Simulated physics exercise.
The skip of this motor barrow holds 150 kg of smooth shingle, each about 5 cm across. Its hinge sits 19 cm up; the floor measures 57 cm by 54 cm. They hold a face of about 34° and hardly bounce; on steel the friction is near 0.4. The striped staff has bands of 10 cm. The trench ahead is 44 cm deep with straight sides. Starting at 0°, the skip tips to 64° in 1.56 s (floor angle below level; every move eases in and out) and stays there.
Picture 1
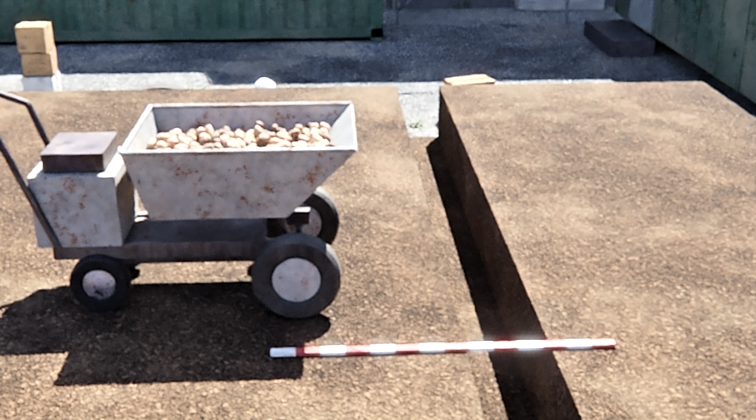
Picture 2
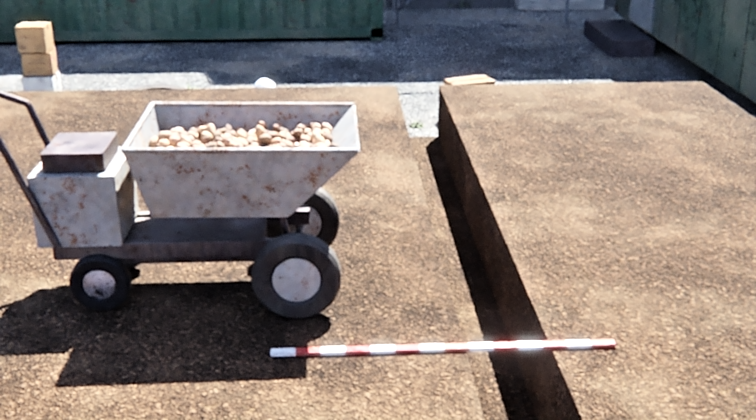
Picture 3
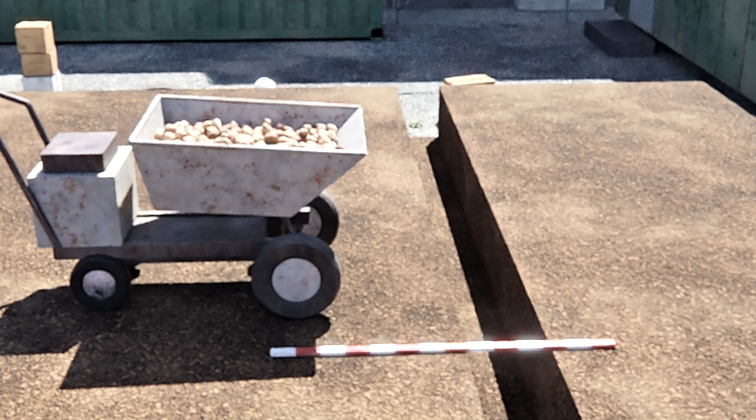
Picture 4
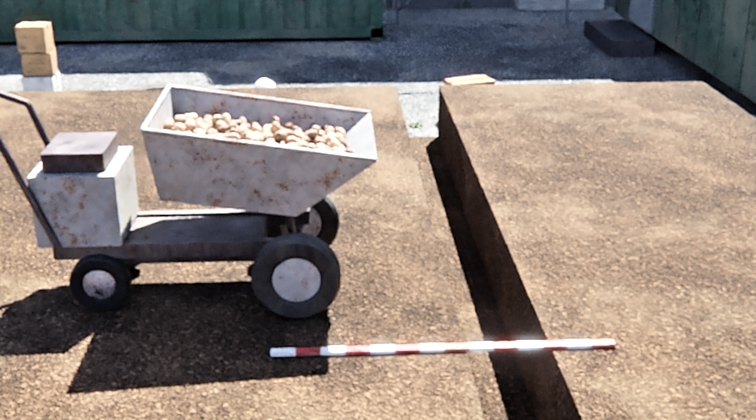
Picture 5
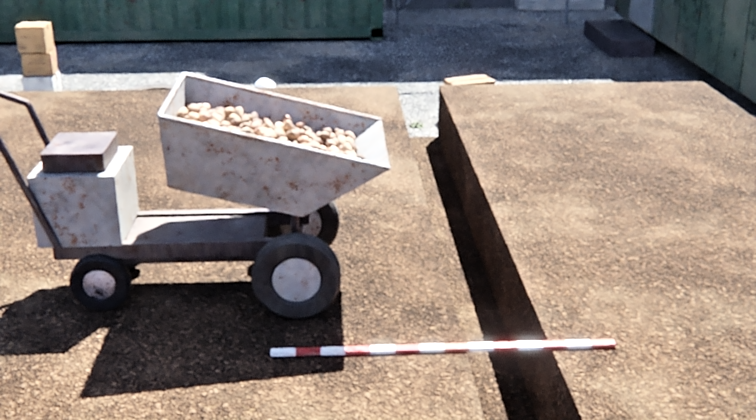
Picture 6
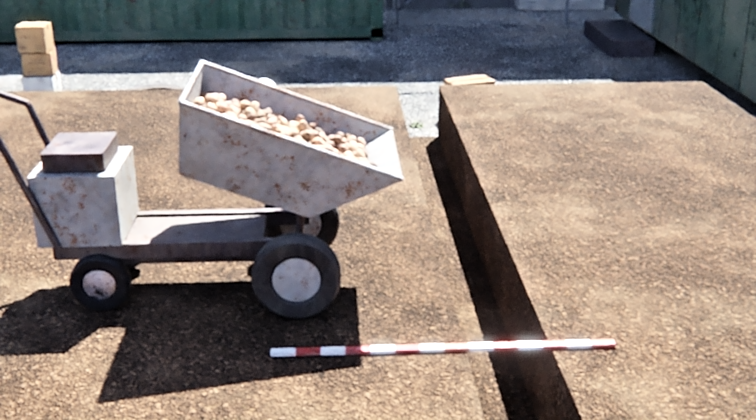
A motor barrow loaded with smooth stones stood still on brown ground beside a trench, a red and white striped staff lying nearby, while its skip slowly tilted, back end rising and lip lowering rightward.
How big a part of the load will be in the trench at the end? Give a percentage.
Close to 98 in a hundred.
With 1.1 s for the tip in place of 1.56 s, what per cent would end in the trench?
It would be near 95 per cent.
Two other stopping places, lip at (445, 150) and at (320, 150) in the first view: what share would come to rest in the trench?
Near 25 per cent from the first place, 85 from the second.
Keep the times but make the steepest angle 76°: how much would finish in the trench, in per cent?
It would be near 100 per cent.
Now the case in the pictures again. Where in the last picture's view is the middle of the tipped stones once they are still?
Around (485, 344).
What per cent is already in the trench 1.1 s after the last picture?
About 45 per cent by then.
Then, 0.6 s after the last picture the floor is at 54°, 100 % in the skip; the foremost stones are at (441, 224).
Then, 1.1 s after the last picture the floor is at 64°, 53 % in the skip, 1 % short of the trench, 45 % in the trench; the foremost stones are at (525, 280).
Then, 1.4 s after the last picture the floor is at 64°, 22 % in the skip, 1 % short of the trench, 76 % in the trench, 2 % past the trench; the foremost stones are at (590, 281).
Then, 3.4 s after the last picture the floor is at 64°, 0 % in the skip, 98 % in the trench, 2 % past the trench; the foremost stones are at (627, 281).
